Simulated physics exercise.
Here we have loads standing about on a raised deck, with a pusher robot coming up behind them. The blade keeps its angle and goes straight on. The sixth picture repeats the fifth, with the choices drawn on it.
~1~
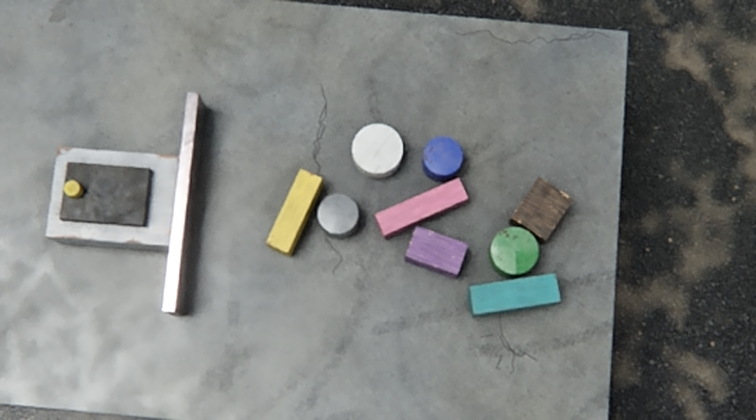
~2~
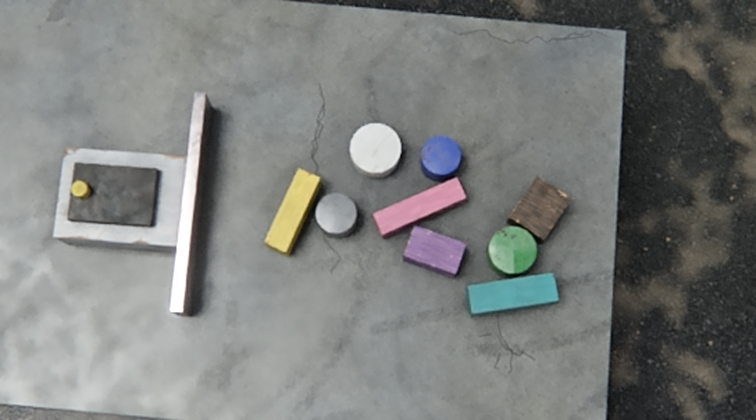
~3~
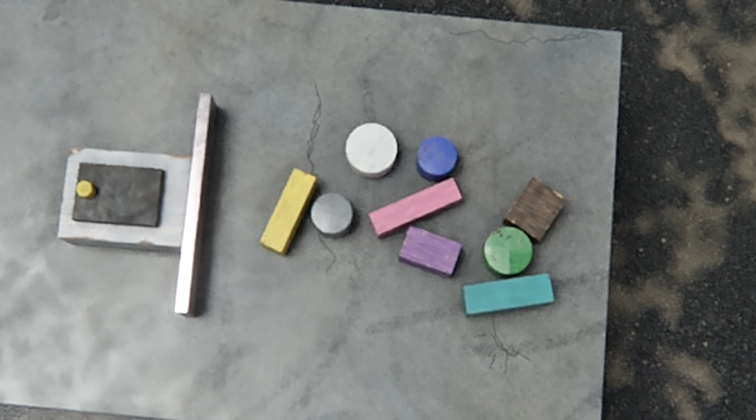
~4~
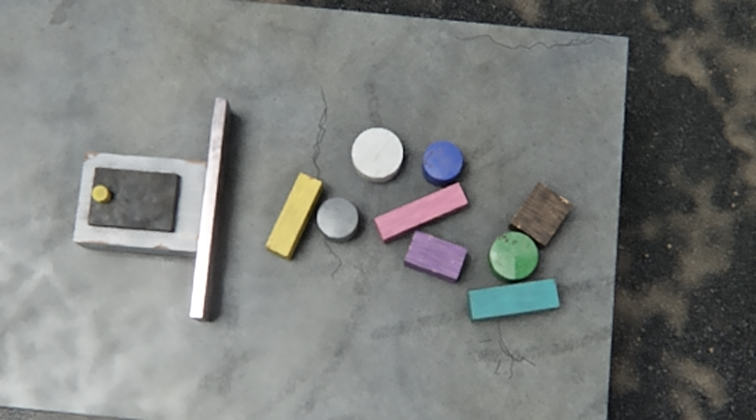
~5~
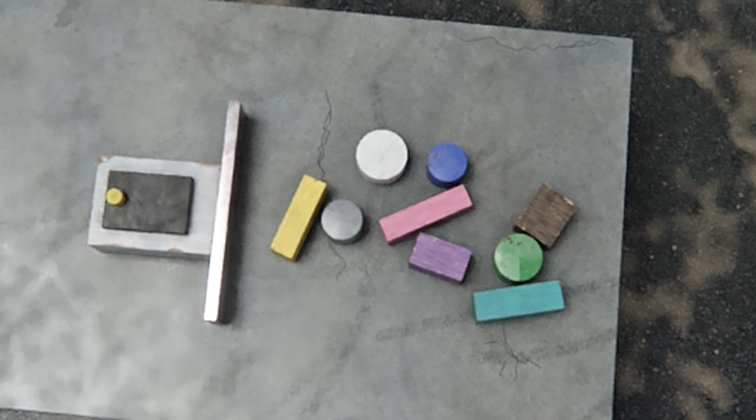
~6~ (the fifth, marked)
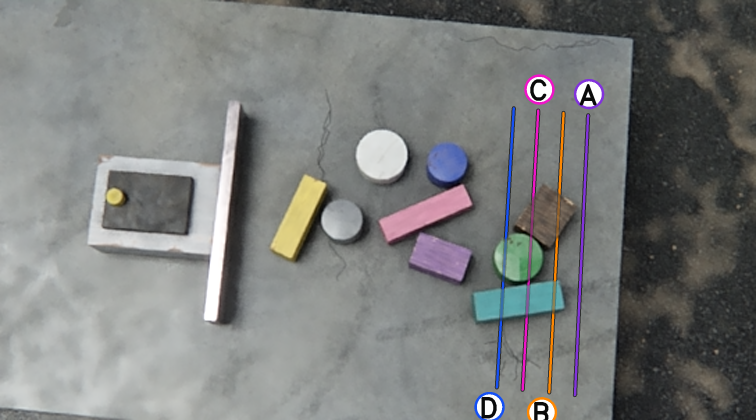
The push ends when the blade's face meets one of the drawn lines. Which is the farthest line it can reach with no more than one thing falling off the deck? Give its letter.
At C, and not beyond.
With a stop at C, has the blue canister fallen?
No.
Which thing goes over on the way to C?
It is the black crate.
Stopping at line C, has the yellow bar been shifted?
Yes.
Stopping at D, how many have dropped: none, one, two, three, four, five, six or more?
The count is none.
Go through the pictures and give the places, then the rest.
In the first frame, white canister (378, 152); grey canister (339, 217); turquoise bar (513, 296).
In the second frame, robot (120, 195); blue canister (440, 159).
In the third frame, robot (125, 195); black crate (534, 211).
In the fourth frame, robot (140, 200); pink bar (421, 214).
In the fifth frame, robot (154, 203); white canister (382, 158); grey canister (343, 223); turquoise bar (517, 303).
On the marked copy, A at (582, 252); B at (557, 249); C at (531, 247); D at (506, 244).
Following C. Soon after the start, robot (265, 213); pink bar (449, 208); yellow bar (352, 224).
Later, robot (377, 224); black crate (554, 220); pink bar (547, 183).
In the end, robot (462, 232); black crate over the edge; pink bar (621, 182); one fallen.
As for the rest, A drops seven; B drops four; D is within the limit but short.
